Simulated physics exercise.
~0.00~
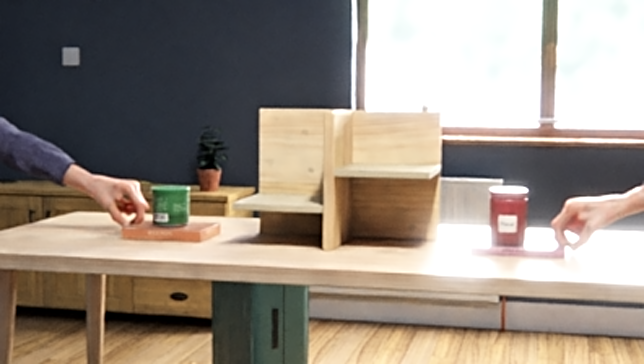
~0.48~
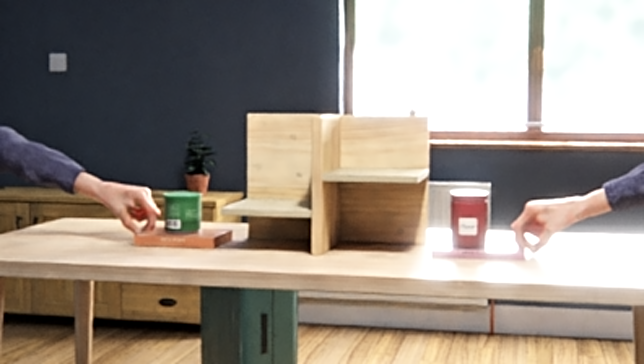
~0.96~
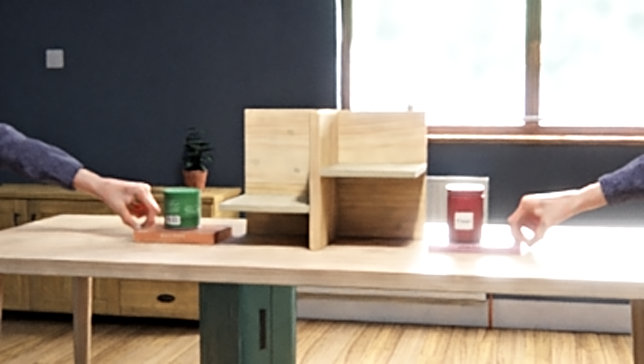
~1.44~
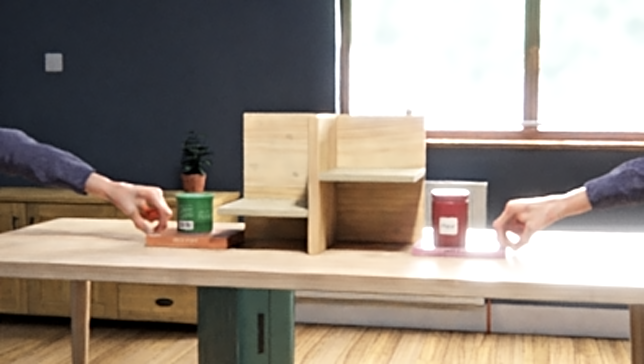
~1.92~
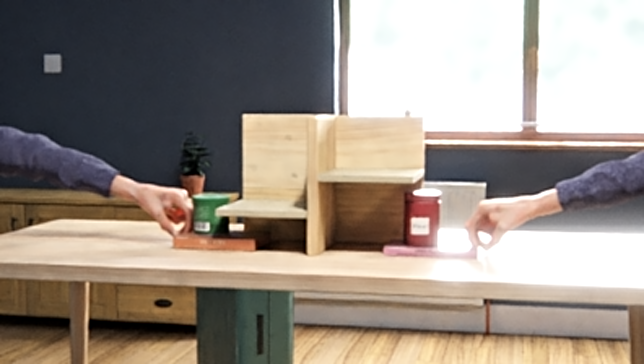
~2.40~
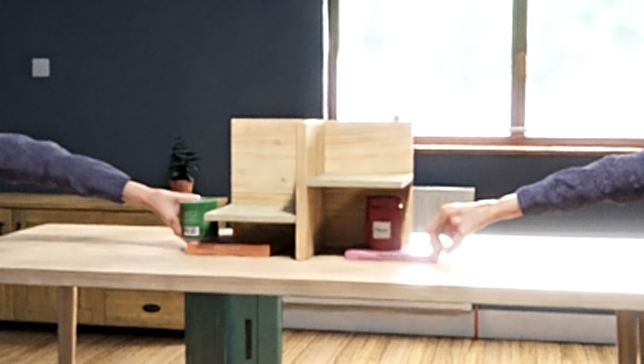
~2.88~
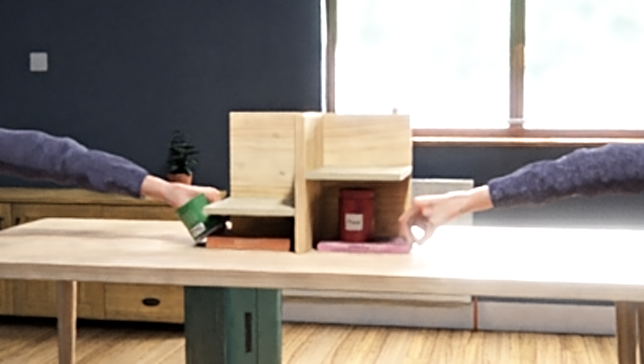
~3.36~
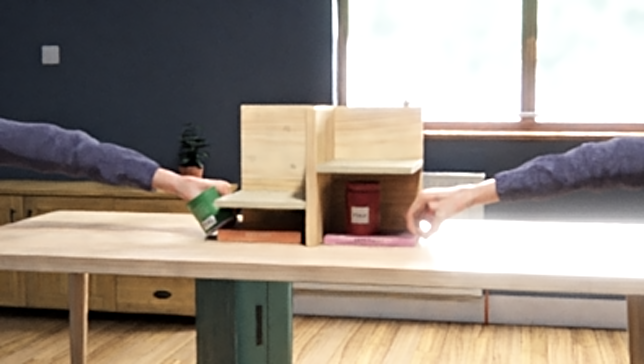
The video shows two hands sliding flat bases carrying a green tin and a red jar inward along a table toward a wooden shelf unit. The red jar passes upright beneath the right shelf, while the green tin meets the lower left shelf and ends tilted back outside it.
